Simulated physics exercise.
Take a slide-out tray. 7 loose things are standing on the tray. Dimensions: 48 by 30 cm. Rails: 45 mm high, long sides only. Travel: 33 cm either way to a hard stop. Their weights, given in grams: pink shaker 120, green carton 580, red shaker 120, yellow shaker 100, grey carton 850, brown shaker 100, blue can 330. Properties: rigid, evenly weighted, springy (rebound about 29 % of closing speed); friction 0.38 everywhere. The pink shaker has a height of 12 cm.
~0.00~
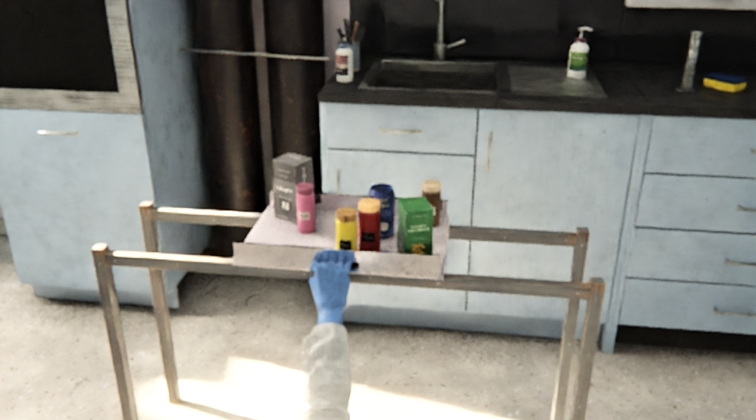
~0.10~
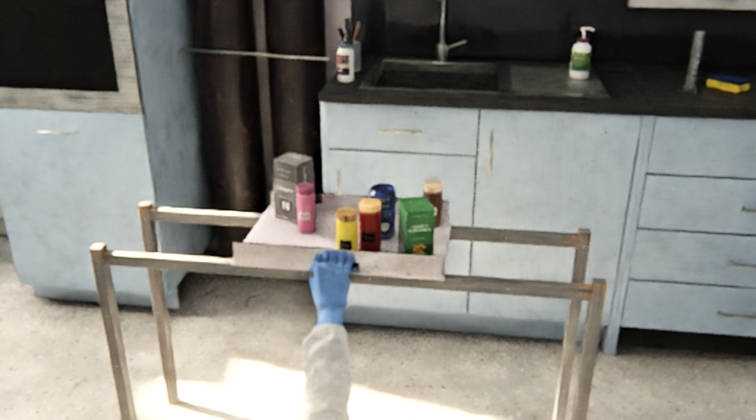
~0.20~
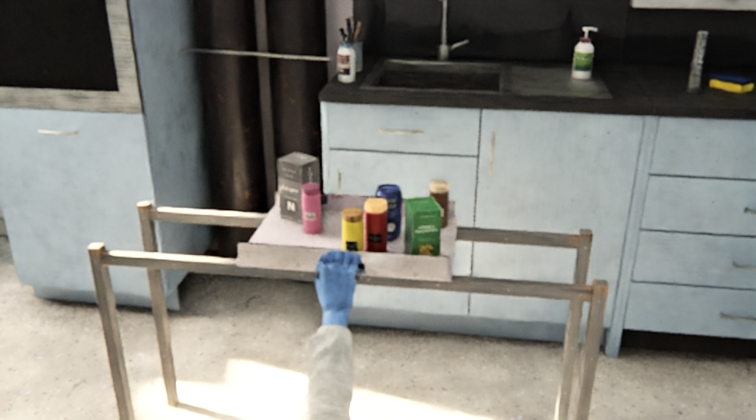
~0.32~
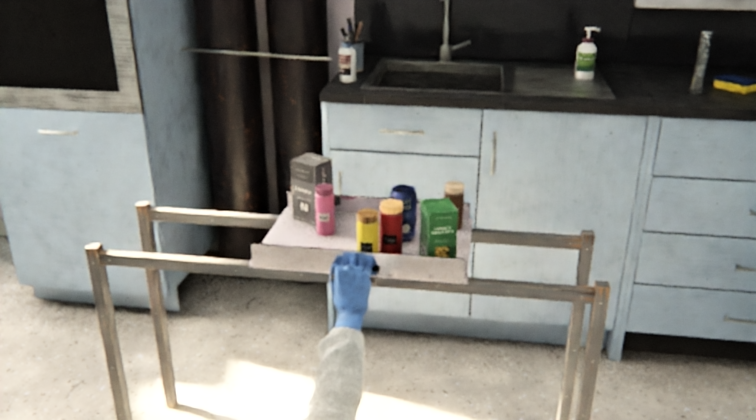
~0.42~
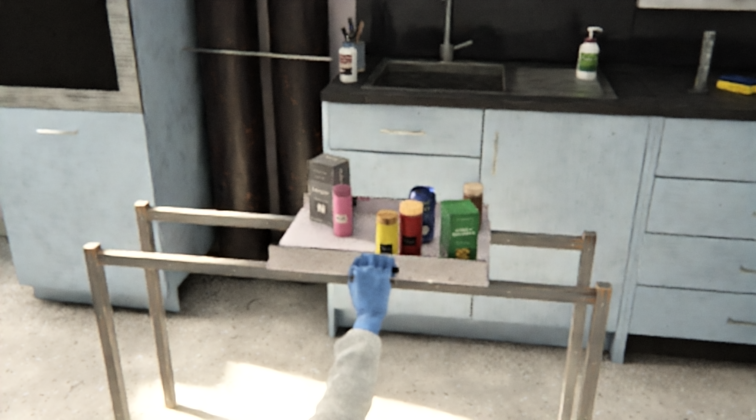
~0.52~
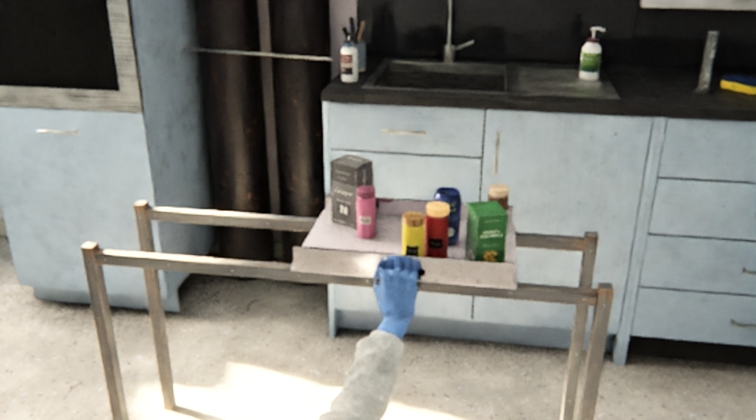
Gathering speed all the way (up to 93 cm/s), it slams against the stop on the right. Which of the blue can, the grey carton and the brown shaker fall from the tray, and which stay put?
The blue can stays put. The grey carton stays put. The brown shaker falls from the tray.
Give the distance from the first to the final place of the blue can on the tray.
Net shift near 10 cm.
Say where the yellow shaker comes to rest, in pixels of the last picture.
Rest position, about (576, 253) px.
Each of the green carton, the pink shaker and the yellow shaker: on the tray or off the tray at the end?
When everything stops, the green carton is out of bounds, the pink shaker is still in bounds, and the yellow shaker is still in bounds.
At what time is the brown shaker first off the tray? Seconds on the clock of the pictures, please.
Roughly at the 0.8 s mark.
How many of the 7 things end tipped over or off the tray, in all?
Altogether, 5.
By 0.82 s, tray has slid 33 cm right; brown shaker now off the tray; grey carton 6 cm from its spot near (446, 197); blue can 6 cm from its spot near (549, 224).
By 1.12 s, tray has slid 33 cm right; green carton now off the tray; grey carton 11 cm from its spot near (465, 198); blue can 10 cm from its spot near (568, 225).
By 1.32 s, tray has slid 33 cm right; red shaker now off the tray; grey carton 11 cm from its spot near (465, 198); blue can 10 cm from its spot near (568, 225).
By 1.62 s, tray has slid 33 cm right; grey carton 11 cm from its spot near (465, 198); blue can 10 cm from its spot near (568, 225); pink shaker on its side.
When it is over (2.3 s), off the tray, green carton, red shaker and brown shaker; lying over on the tray, pink shaker and yellow shaker; not toppled but over 5 cm from the start, grey carton and blue can. In the last view, blue can near (568, 225), grey carton near (465, 198).
